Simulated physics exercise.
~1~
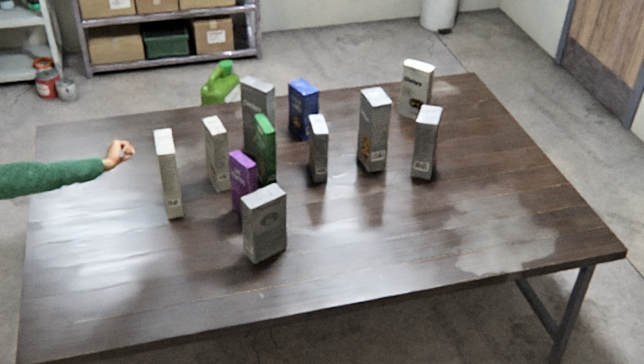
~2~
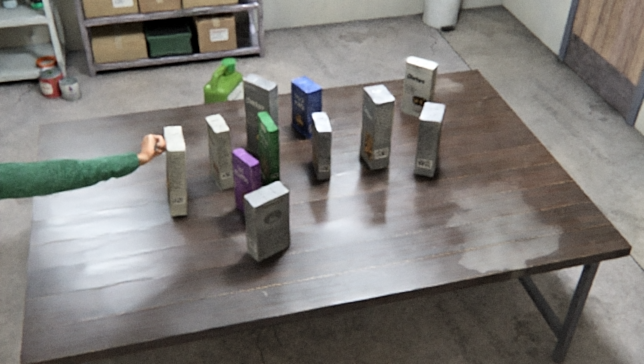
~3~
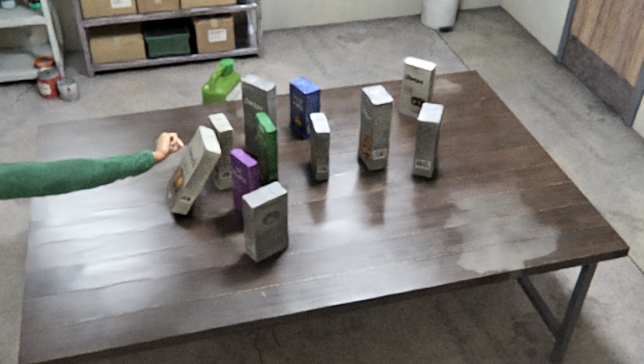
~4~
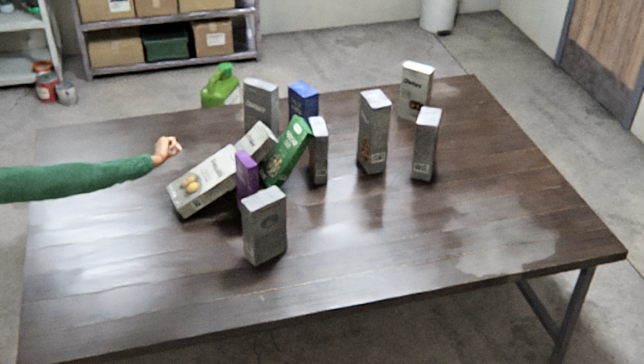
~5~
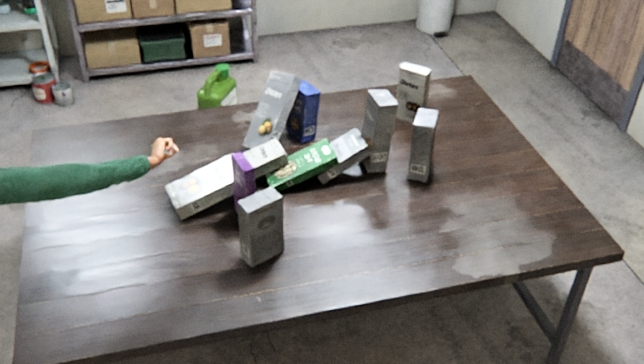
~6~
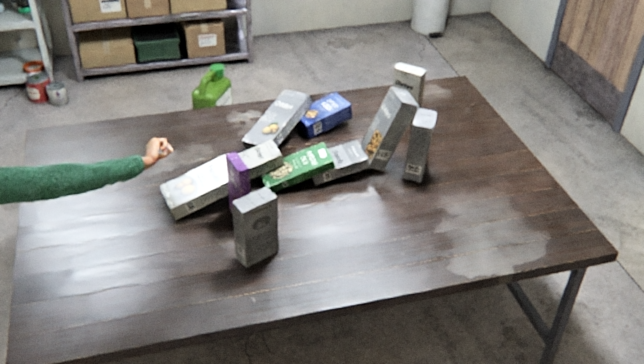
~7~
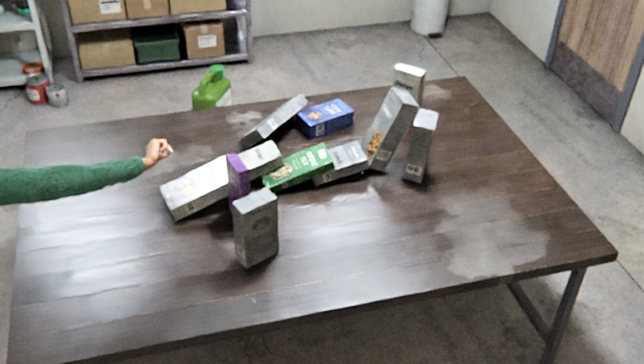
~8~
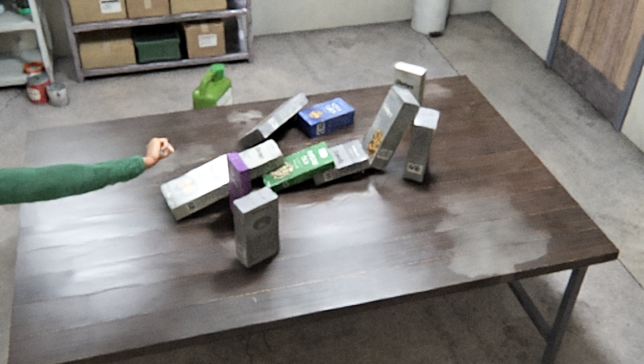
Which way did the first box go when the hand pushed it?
It tipped over toward the right, away from the hand.
